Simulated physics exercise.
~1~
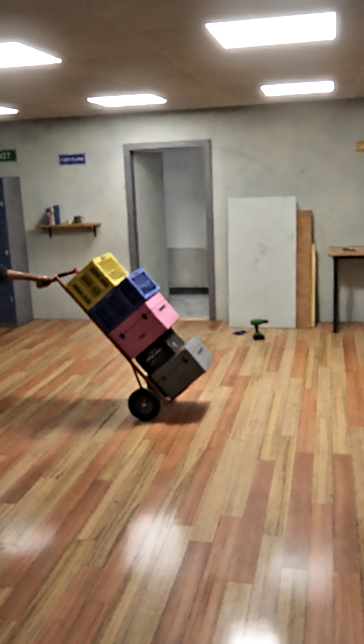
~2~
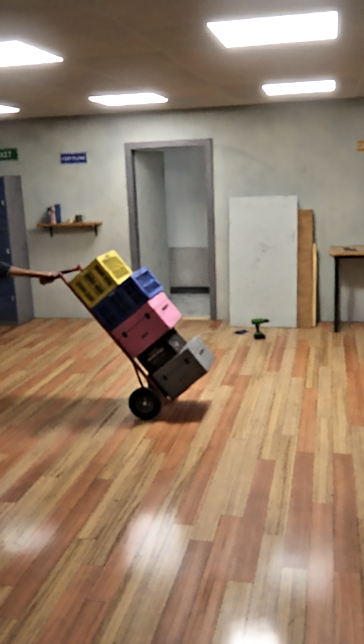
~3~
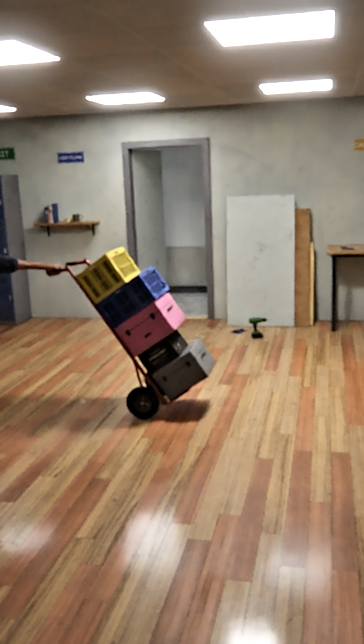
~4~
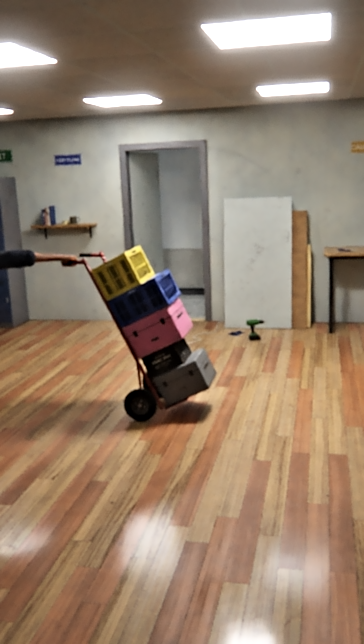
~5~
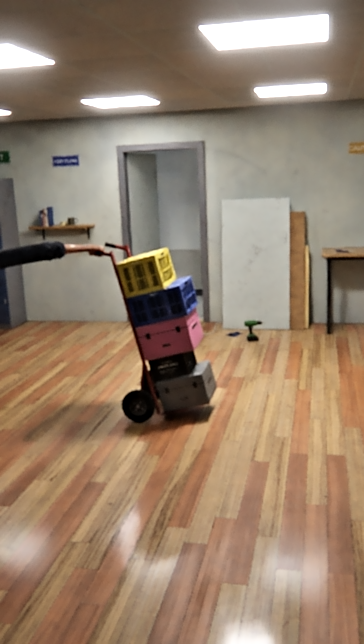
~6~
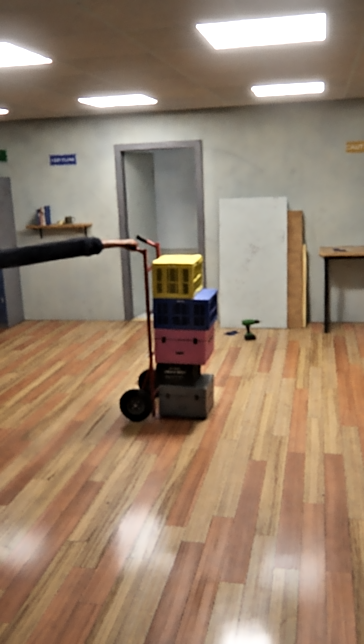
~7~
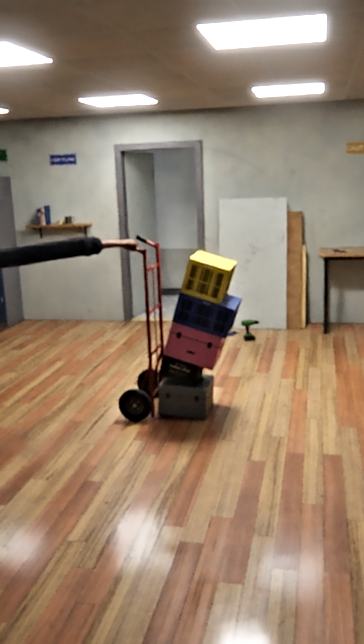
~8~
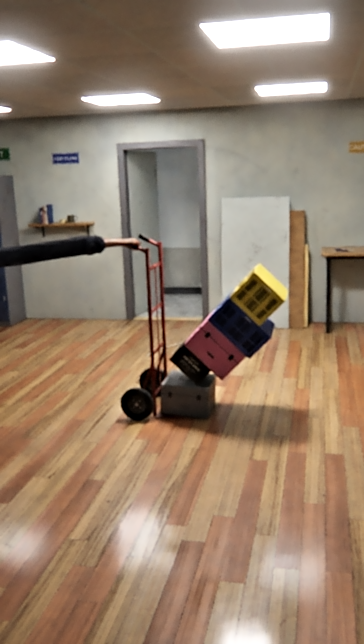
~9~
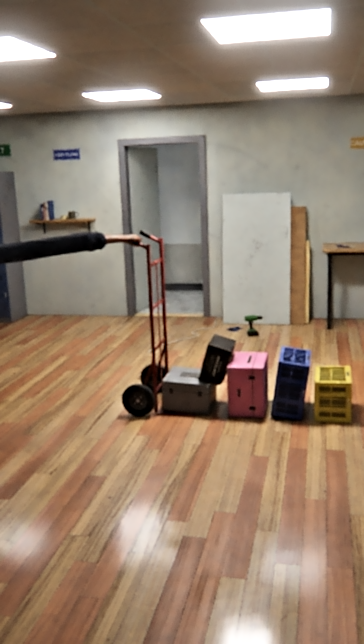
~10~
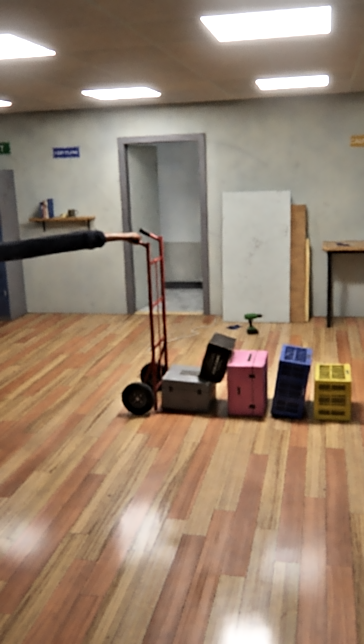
A tilted red hand truck stacked with crates and boxes was swung upright by someone's arm, and the upper load toppled off to the right, leaving the yellow, blue and pink ones lined up on the floor and the black one tipped against the grey.
